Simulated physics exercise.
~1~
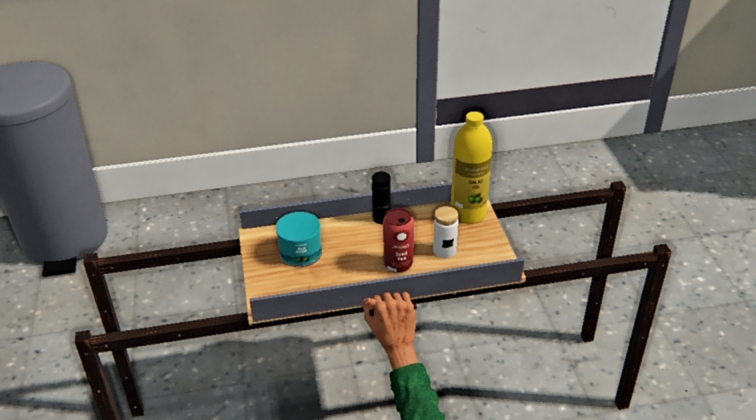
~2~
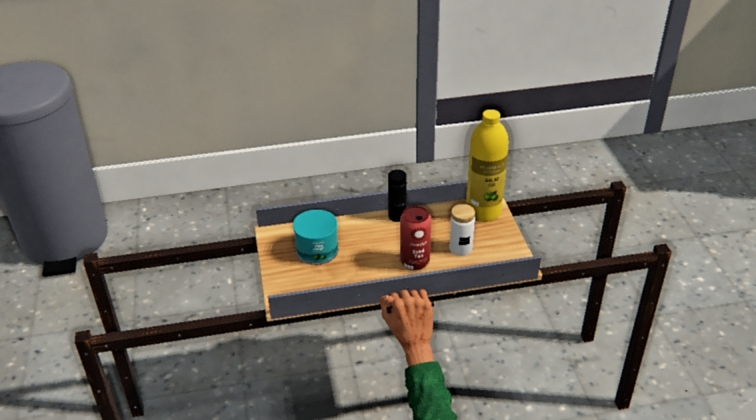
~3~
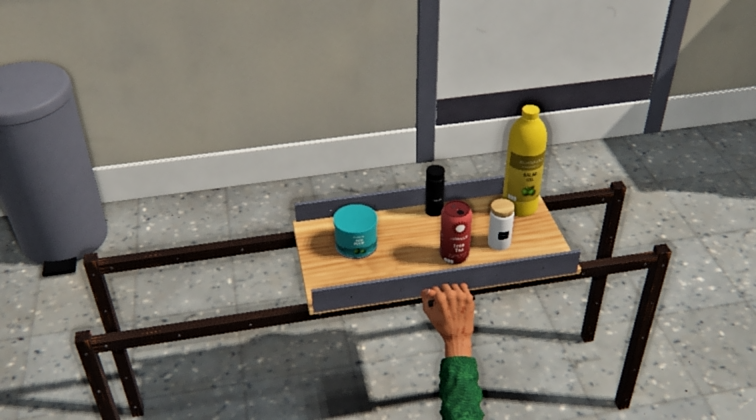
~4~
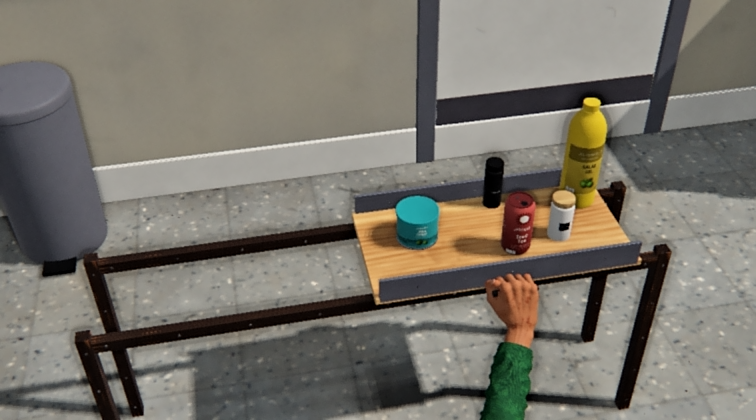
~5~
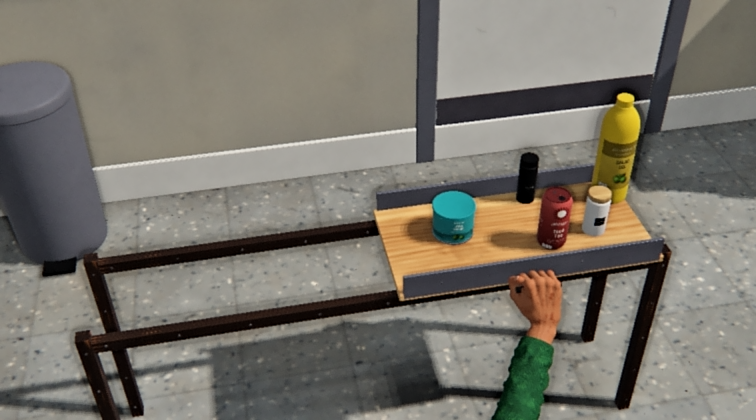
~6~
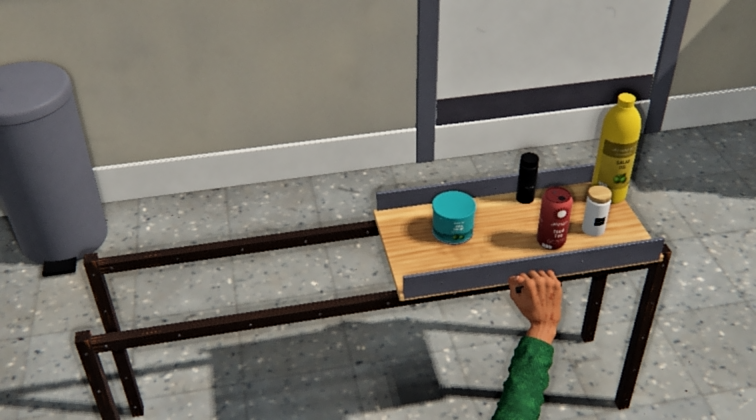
In this clip, a hand in a green sleeve slides a wooden tray holding a turquoise tub, a red can, a yellow bottle, and black and white shakers rightward along a dark frame until it stops at the right end, with all five items still standing on it.
